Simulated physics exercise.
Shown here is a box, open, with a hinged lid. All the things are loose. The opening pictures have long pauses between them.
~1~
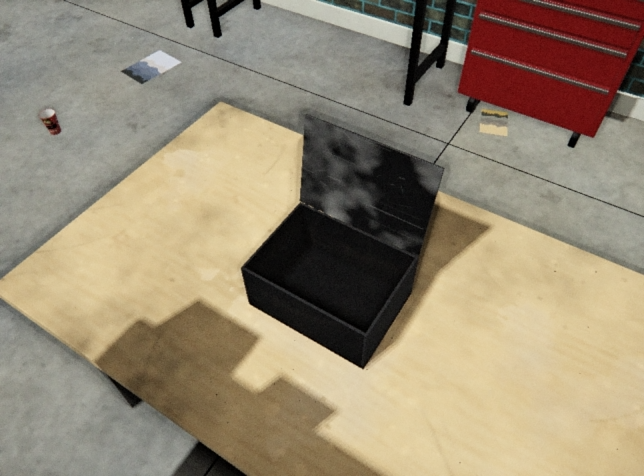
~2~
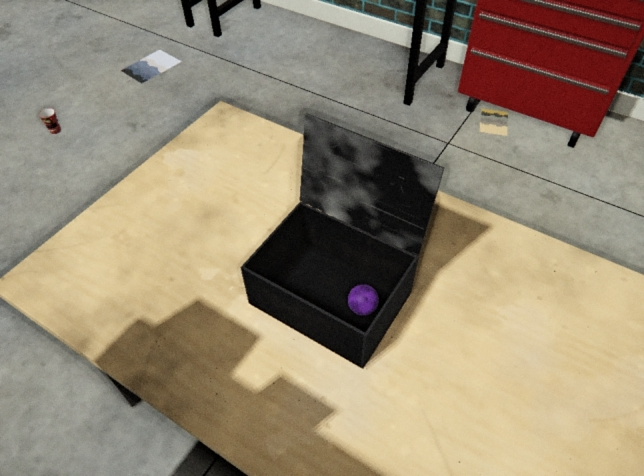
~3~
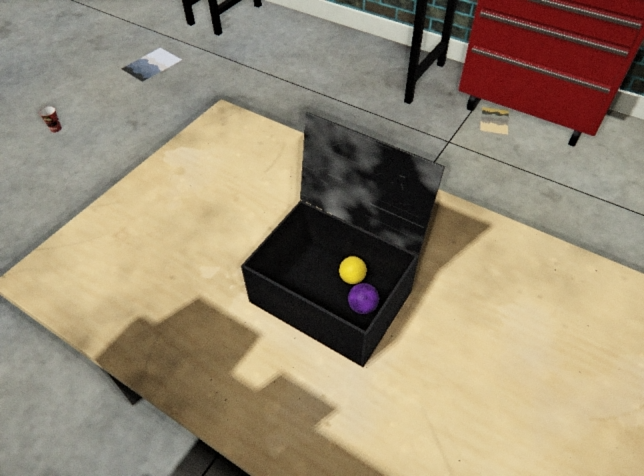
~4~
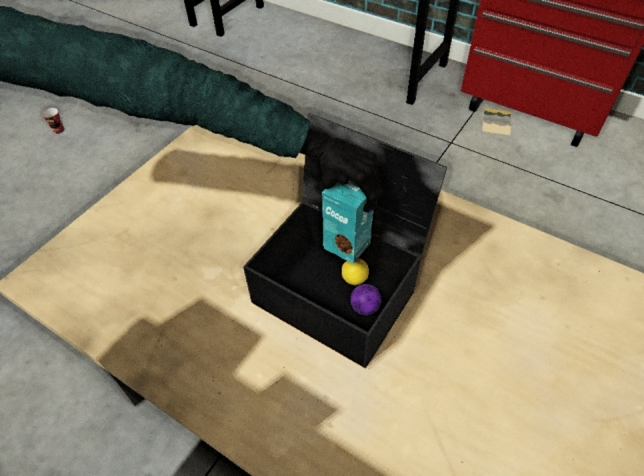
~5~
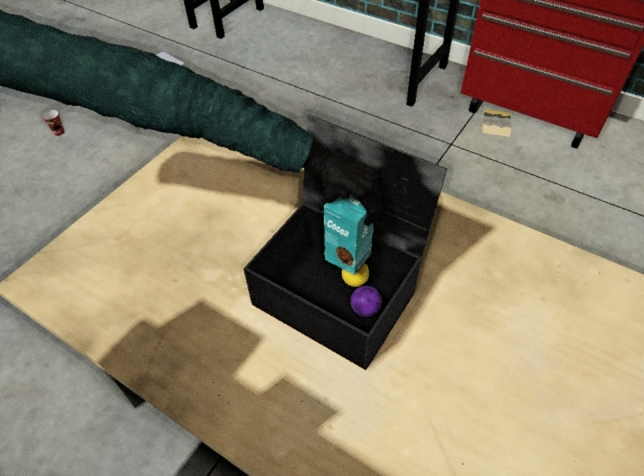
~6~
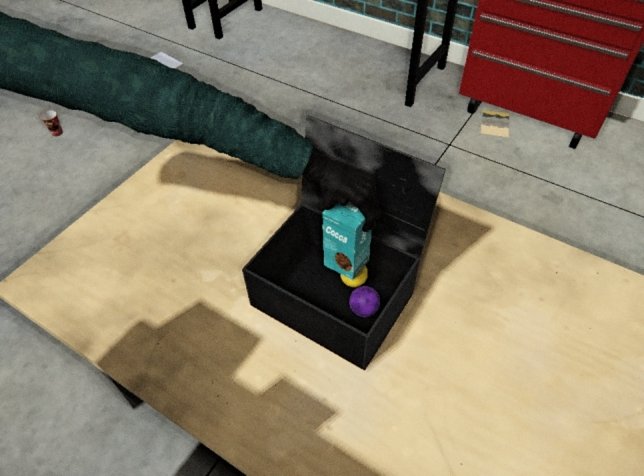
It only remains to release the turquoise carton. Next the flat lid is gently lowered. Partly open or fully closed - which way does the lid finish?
Fully closed.
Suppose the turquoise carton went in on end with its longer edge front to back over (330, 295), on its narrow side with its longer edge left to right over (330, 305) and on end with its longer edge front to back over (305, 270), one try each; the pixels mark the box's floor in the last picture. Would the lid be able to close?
First try: The lid remains open; second try: It remains open; third try: It remains open.
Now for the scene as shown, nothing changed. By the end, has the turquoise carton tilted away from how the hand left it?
The turquoise carton ends up leaning.
Then, 0.50 s later than the last frame, turquoise carton on its side near (317, 280); yellow lemon moved about its own width; purple ball moved a little.
Then, 1.30 s later than the last frame, lid 79° above the rim; turquoise carton on its side near (317, 282); yellow lemon moved about its own width; purple ball moved about its own width.
Then, 1.90 s later than the last frame, lid 26° above the rim; turquoise carton on its side near (317, 282); purple ball moved about its own width; yellow lemon moved about its own width.
When it is over, lid shut; lying over in the box, turquoise carton; moved from the start, purple ball and yellow lemon. End places, in pixels of the last picture, turquoise carton near (317, 282).
